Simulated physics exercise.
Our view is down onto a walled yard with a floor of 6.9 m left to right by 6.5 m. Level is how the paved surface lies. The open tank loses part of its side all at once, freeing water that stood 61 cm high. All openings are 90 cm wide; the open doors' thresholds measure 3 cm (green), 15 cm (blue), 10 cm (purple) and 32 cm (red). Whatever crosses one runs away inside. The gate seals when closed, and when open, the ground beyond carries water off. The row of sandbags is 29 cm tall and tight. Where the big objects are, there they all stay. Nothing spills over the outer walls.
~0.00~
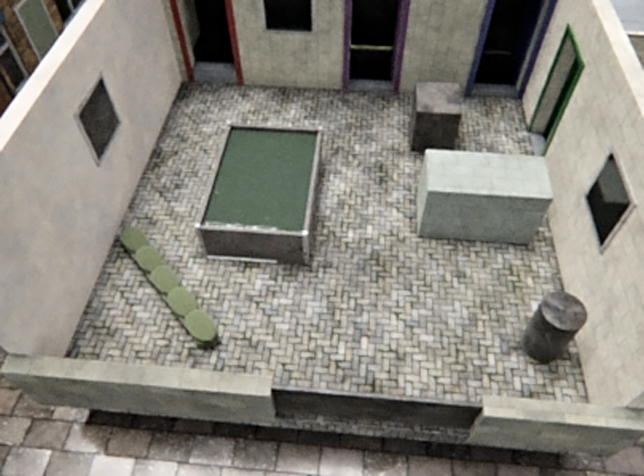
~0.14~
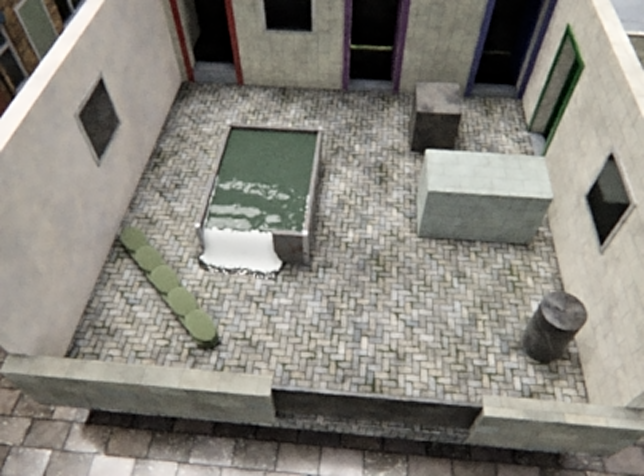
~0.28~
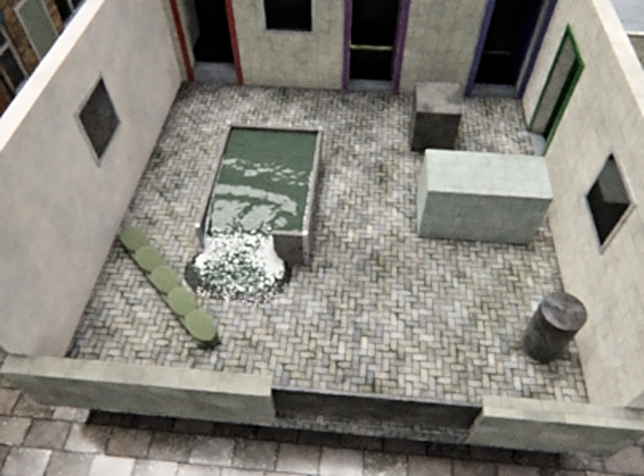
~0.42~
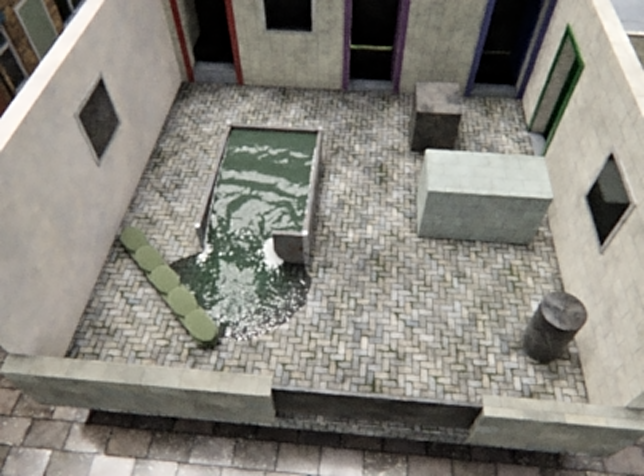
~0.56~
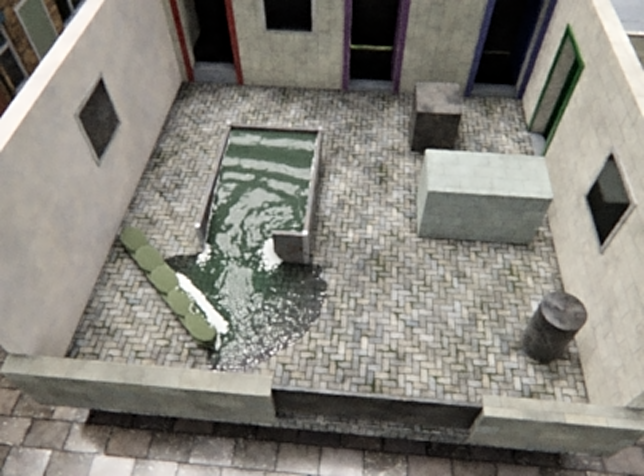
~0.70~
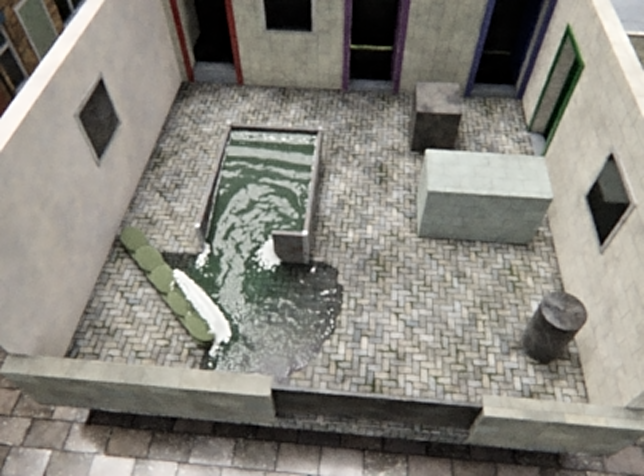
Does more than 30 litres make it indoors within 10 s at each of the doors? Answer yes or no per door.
Green door, no; blue door, no; purple door, no; red door, no.
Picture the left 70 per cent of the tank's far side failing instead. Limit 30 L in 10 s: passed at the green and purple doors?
Here's how it goes: Green exceeds it, purple falls short.
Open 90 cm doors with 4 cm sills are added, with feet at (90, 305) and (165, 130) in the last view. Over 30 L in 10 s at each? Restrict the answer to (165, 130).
There: Not over.
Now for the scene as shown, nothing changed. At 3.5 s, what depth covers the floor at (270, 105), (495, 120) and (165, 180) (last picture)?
About 0, 0 and 4 cm respectively.
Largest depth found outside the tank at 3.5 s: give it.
Peak depth: Approx. 26 cm.
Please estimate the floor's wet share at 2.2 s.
About 30 per cent.
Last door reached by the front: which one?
Lab note: Last arrival at the purple door.
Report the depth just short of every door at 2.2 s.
In cm: Green 0, blue 0, purple 0, red 0.
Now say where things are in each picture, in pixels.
Still water, 61 cm deep, in the open tank at (264, 178), in the first frame.
Water pours out at (240, 248) and has run 0.6 m, to (277, 270); typically 8 cm deep outside, 61 cm at the open tank's back, in the second frame.
Water pours out at (240, 249) and has run 0.9 m, to (268, 296); typically 10 cm deep outside, 61 cm at the open tank's back, in the third frame.
The front is at (249, 332), 1.3 m from the gap at (241, 250); 1.9 m2 of floor is under water; 61 cm left at the back of the open tank, in the fourth frame.
The front is at (228, 368), 1.8 m from the gap at (241, 250); 2.5 m2 of floor is under water; 61 cm left at the back of the open tank, in the fifth frame.
The front is at a hidden place, 2.2 m from the gap at (241, 250); 3.3 m2 of floor is under water; 56 cm left at the back of the open tank, in the sixth frame.
After 1.4 s water covers 15 % of the floor and is deepest (40 cm) near (200, 305); green door not reached, blue door not reached, purple door not reached, red door not reached.
After 2.2 s water covers 30 % of the floor and is deepest (36 cm) near (200, 305); green door not reached, blue door not reached, purple door not reached, red door not reached.
After 3.5 s water covers 50 % of the floor and is deepest (26 cm) near (577, 426); green door not reached, blue door not reached, purple door not reached, red door not reached.
After 6.0 s water covers 70 % of the floor and is deepest (16 cm) near (518, 249); green door 3 cm at the sill, 0 L in, blue door 11 cm at the sill, 0 L in, purple door not reached, red door 8 cm at the sill, 0 L in.
After 10.0 s water covers 90 % of the floor and is deepest (10 cm) near (459, 415); green door 2 cm at the sill, 1 L in, blue door 5 cm at the sill, 0 L in, purple door 6 cm at the sill, 0 L in, red door 4 cm at the sill, 0 L in.
